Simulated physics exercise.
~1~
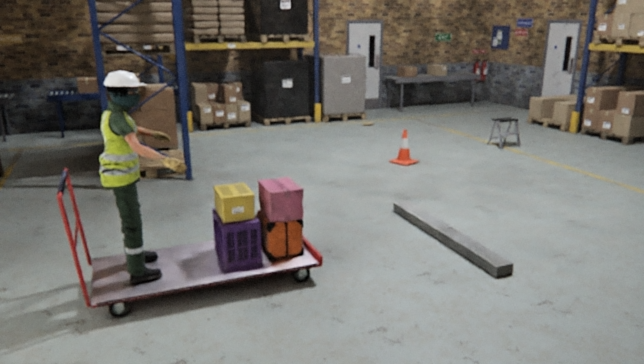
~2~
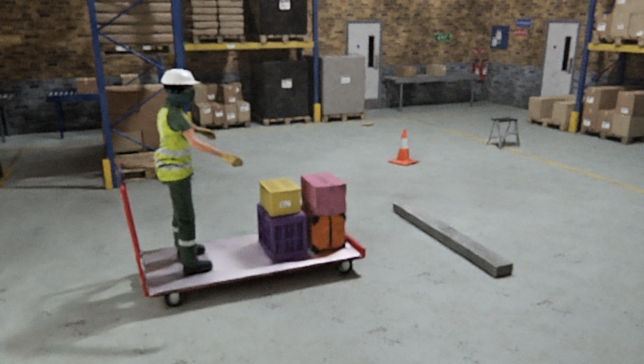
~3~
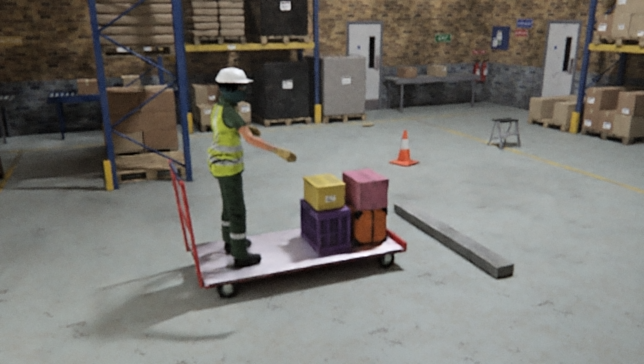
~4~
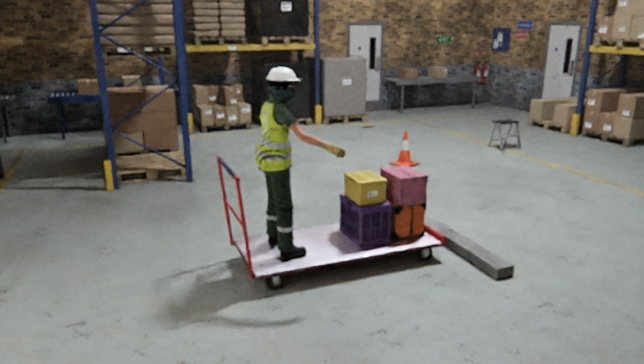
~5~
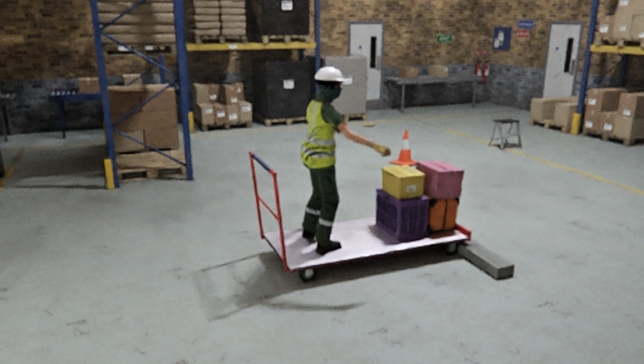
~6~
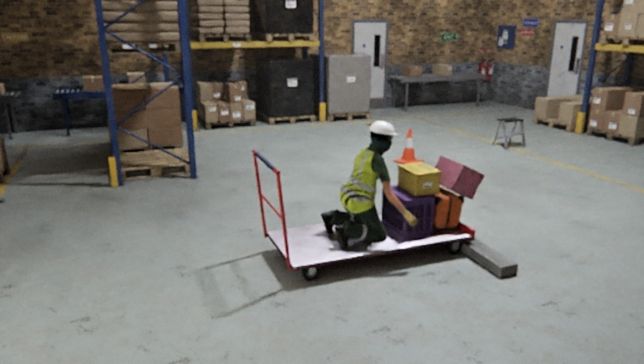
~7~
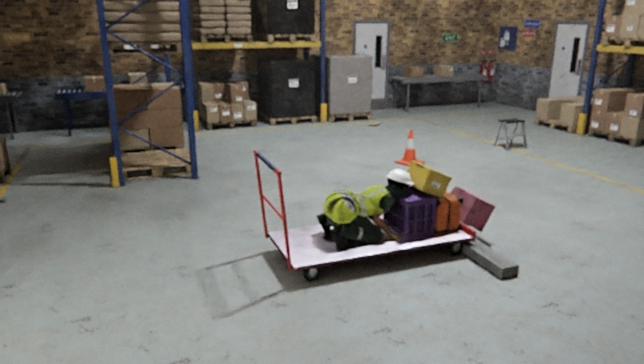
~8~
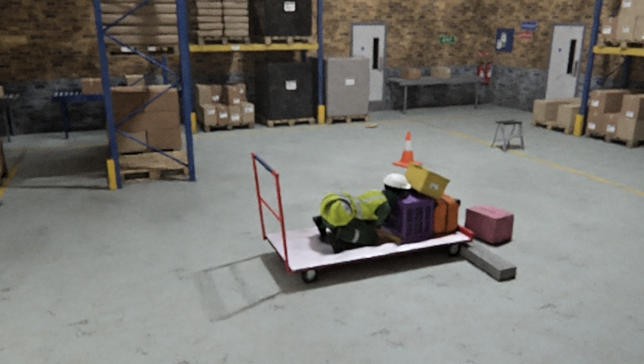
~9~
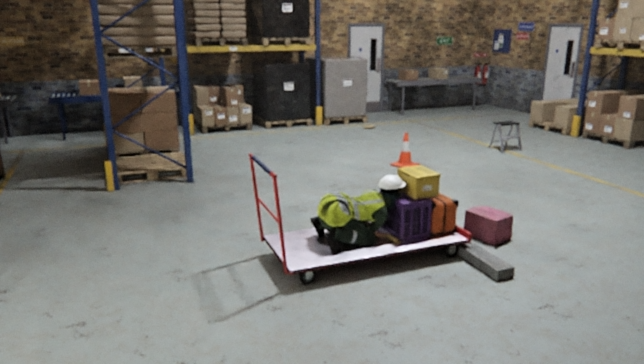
A flat trolley carrying a standing worker in a hard hat and four boxes and cases rolled right until it stopped against a kerb; the worker crumpled forward onto the deck, the yellow box tipped and settled back, and the pink one tumbled onto the floor.
